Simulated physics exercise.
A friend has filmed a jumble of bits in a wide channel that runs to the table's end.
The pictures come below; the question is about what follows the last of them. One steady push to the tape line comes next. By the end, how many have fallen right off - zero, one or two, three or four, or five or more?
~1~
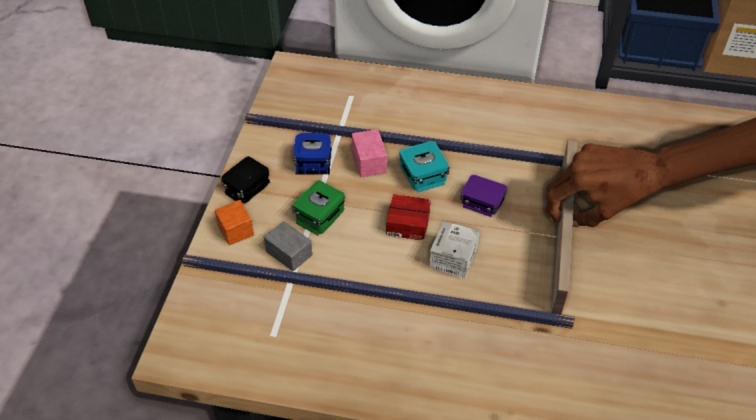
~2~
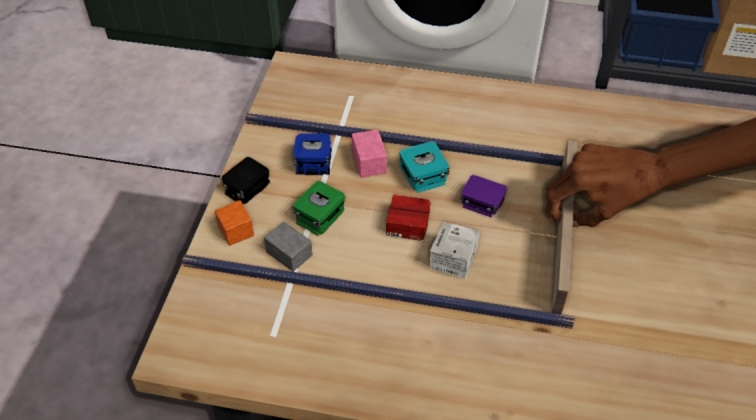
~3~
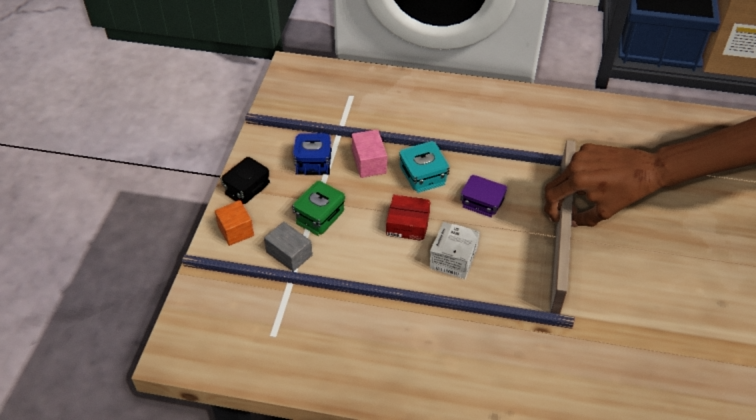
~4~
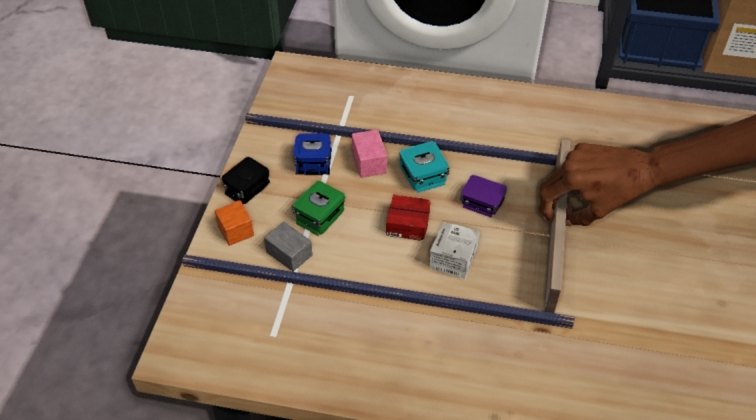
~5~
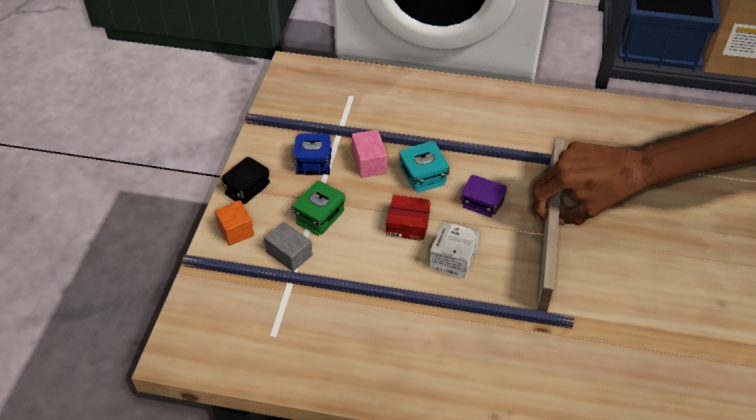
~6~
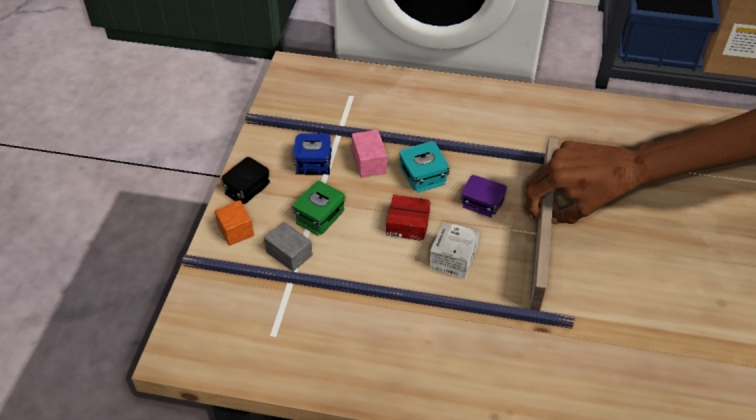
By the end, zero have.
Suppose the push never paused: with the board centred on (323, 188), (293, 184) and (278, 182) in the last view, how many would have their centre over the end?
By position: 0 / 2 / 2.
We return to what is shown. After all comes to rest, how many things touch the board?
Total: 3.
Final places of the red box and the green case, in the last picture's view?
Around (282, 193), then around (241, 206).
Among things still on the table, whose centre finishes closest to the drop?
Result: Orange block.
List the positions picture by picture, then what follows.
Black case (247, 181); orange block (234, 223); blue case (313, 154); board (565, 223); tape (317, 201), in the first picture.
Orange block (234, 223); turquoise case (424, 167), in the second picture.
Blue case (313, 154); red box (409, 218), in the third picture.
Black case (247, 181); white box (454, 250), in the fourth picture.
Orange block (234, 223); pink block (369, 154), in the fifth picture.
Black case (247, 181); orange block (234, 223); blue case (313, 154); board (544, 220); tape (317, 201), in the sixth picture.
A little later, none off yet; black case at rest near (247, 181); orange block at rest near (234, 223); blue case at rest near (313, 154).
When it is over, the number that fall off is zero.
